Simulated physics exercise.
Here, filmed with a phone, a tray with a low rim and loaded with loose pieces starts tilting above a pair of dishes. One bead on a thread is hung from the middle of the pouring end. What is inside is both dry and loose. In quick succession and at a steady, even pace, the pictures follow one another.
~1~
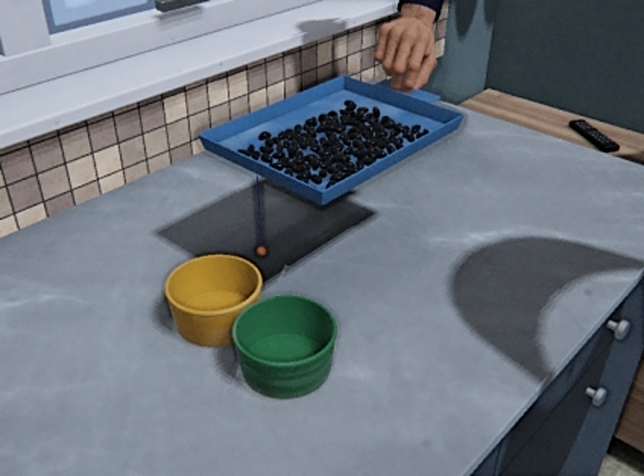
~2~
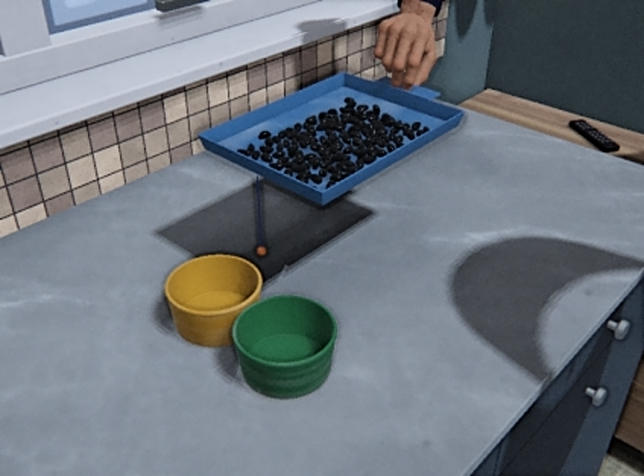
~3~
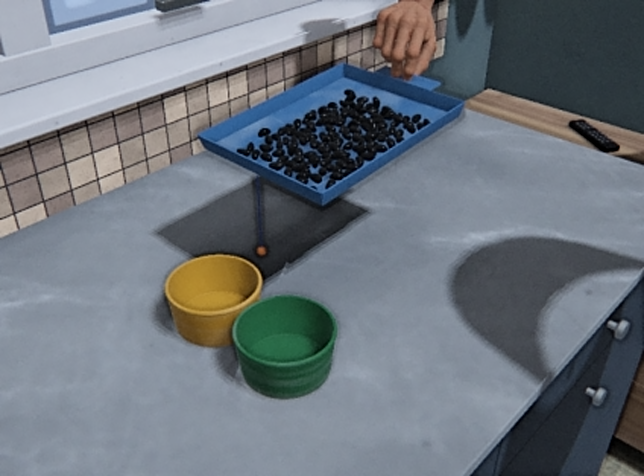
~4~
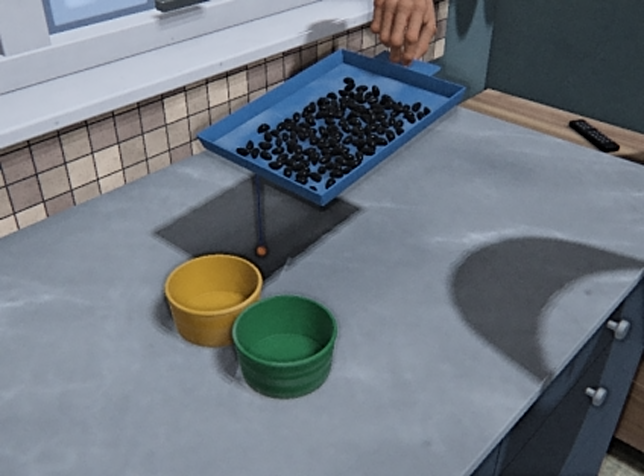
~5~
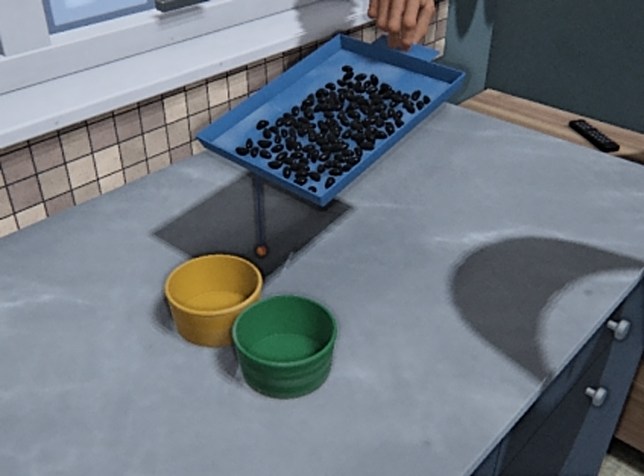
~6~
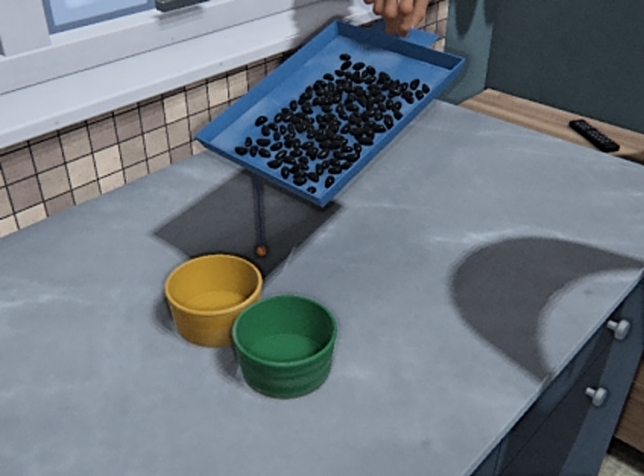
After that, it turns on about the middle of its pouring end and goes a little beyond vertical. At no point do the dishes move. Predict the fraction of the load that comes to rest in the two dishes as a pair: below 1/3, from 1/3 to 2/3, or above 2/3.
Above 2/3.
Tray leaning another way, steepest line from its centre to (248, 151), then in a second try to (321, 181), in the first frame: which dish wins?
For the first place you'd get the left-placed dish, for the second the right-placed dish.
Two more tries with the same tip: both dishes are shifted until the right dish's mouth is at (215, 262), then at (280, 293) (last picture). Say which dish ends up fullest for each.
Case one: The rightmost one; case two: The rightmost one.
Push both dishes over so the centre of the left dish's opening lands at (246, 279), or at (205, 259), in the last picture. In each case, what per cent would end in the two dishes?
In order: 50 percent and 80 percent.
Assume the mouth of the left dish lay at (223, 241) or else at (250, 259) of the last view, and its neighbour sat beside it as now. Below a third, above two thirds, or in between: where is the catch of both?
One: Under a third. Two: Less than a third.
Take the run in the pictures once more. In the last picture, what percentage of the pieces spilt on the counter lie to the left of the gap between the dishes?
Share to the left: Near 80 per cent.
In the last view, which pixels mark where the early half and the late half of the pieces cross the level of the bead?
First around (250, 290), afterwards around (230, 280).
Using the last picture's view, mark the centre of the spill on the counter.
Their resting centre is at about (180, 301).
Shortly afterwards, tray tipped steeply; the whole lot on the tray.
Next, tray tipped past a quarter turn; all but a few on the tray; only a few in the right dish; only a few in the left dish.
Some moments later, tray tipped past a quarter turn; near a third in the right dish; near half in the left dish; near a quarter outside both.
In the end, tray tipped past a quarter turn; near a third in the right dish; near half in the left dish; near a quarter outside both.
